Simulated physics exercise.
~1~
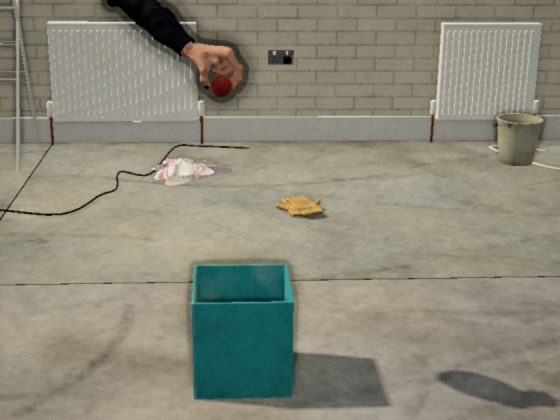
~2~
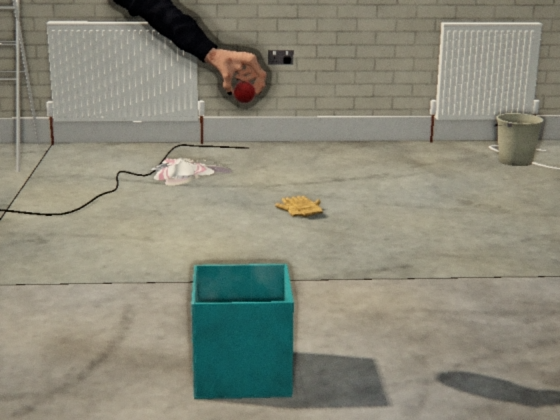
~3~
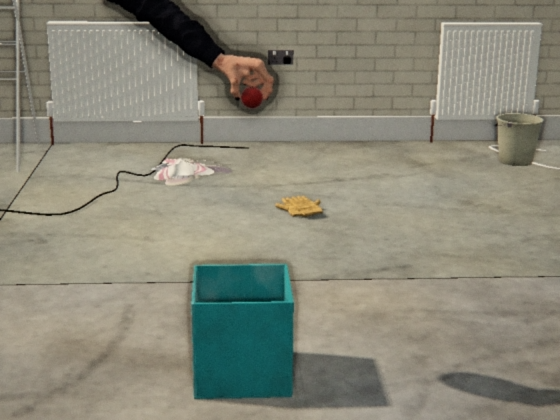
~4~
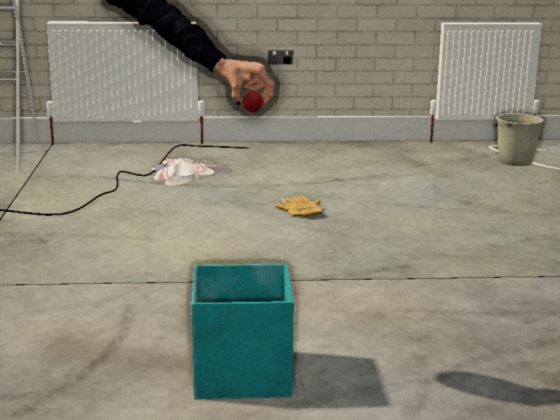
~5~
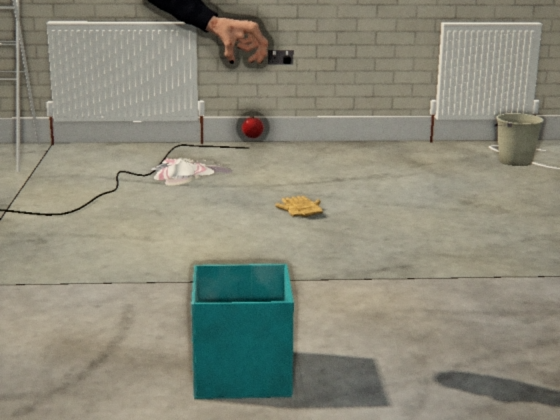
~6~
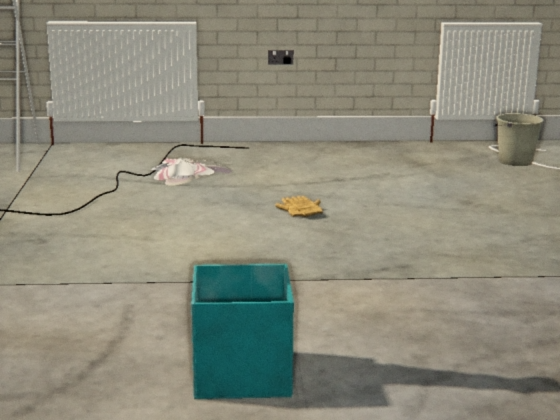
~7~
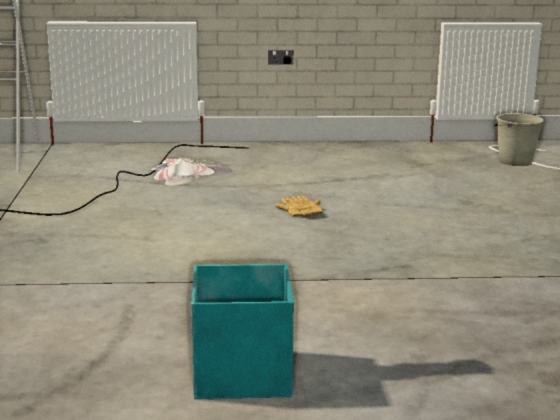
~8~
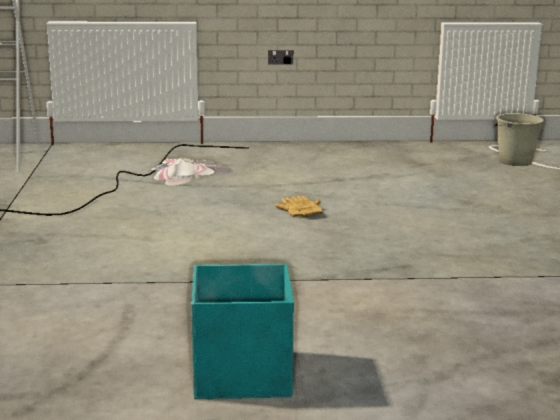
A bare room with a concrete floor and a pale brick wall is seen from the front by a still camera. A teal, open-topped container stands in the foreground, with a yellow cloth, a crumpled white cloth and a black cable behind it, two white radiators on the wall and a bucket at right. A dark-sleeved arm reaches in from the top, holding a red tomato, and shifts slightly right and down. The hand lets go and draws back as the tomato falls. The tomato drops into the container and is out of sight, and the arm is gone.
